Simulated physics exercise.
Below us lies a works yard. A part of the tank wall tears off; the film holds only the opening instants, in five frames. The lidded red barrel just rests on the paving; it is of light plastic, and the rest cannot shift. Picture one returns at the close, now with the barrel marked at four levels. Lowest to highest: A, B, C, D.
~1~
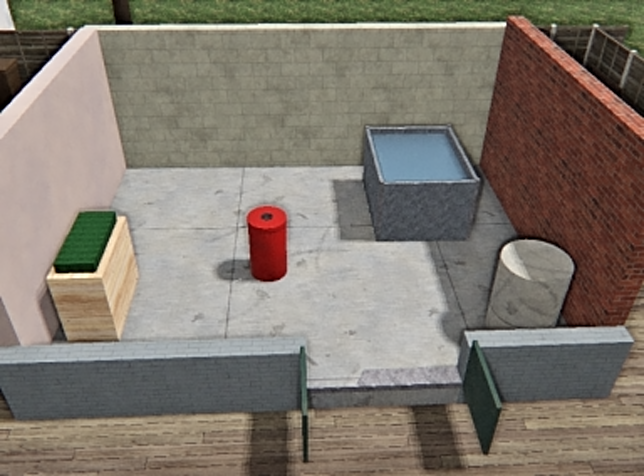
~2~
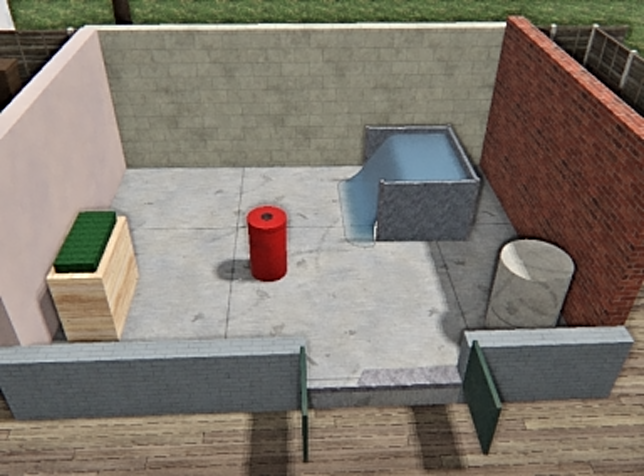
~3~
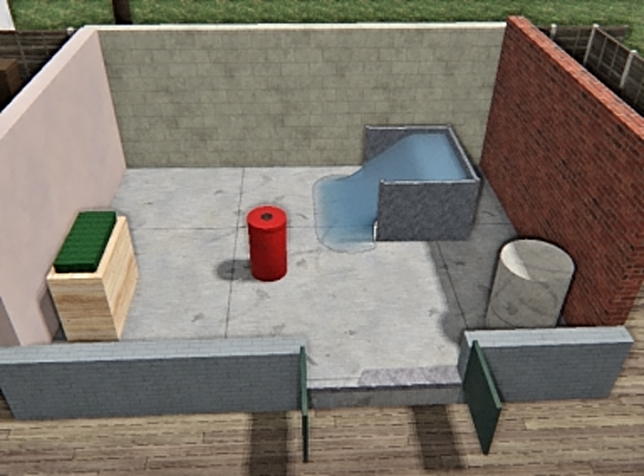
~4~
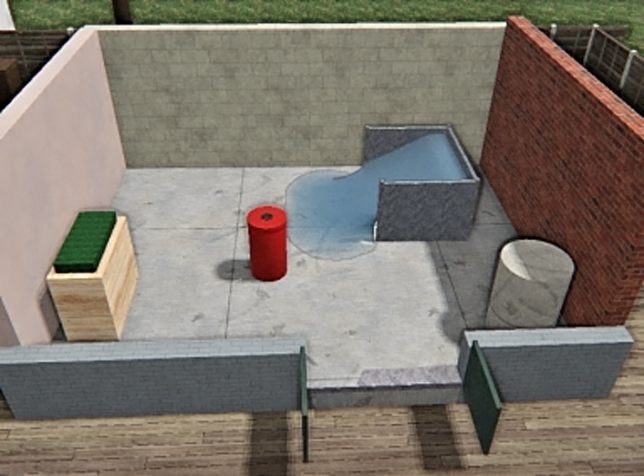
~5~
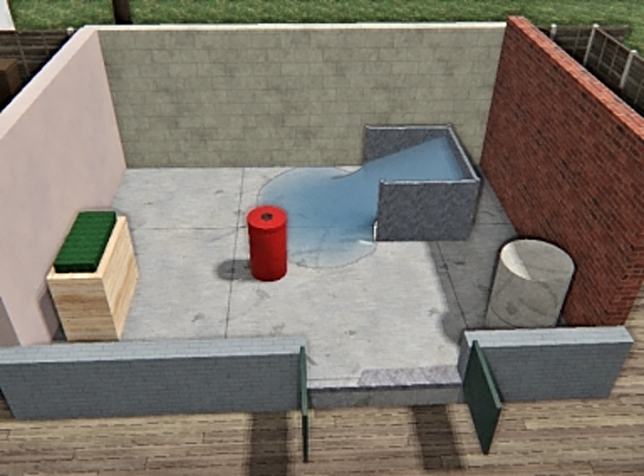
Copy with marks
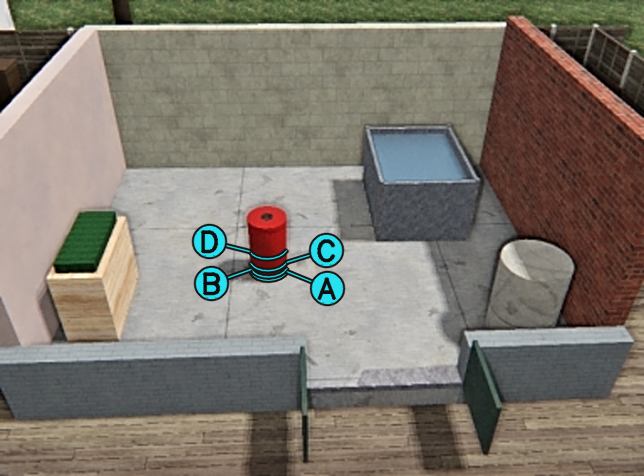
In a works yard, water pours from an open-sided tank and spreads left around a red barrel.
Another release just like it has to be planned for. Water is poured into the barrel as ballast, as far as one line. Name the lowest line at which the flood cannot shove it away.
Use line D.
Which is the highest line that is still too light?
Line C.
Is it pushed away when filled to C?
Yes, that goes wrong.
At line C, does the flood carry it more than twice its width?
No.
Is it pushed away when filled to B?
Yes, it does.
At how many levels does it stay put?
One.
In cyan, A at (269, 280); B at (268, 276); C at (268, 270); D at (267, 258); from the bottom up A, B, C, D.
If A is chosen, it is pushed about 6 times its own width away.
If B is chosen, it is pushed about 4 times its own width away.
If C is chosen, it is pushed about its own width away.
If D is chosen, it does not move.
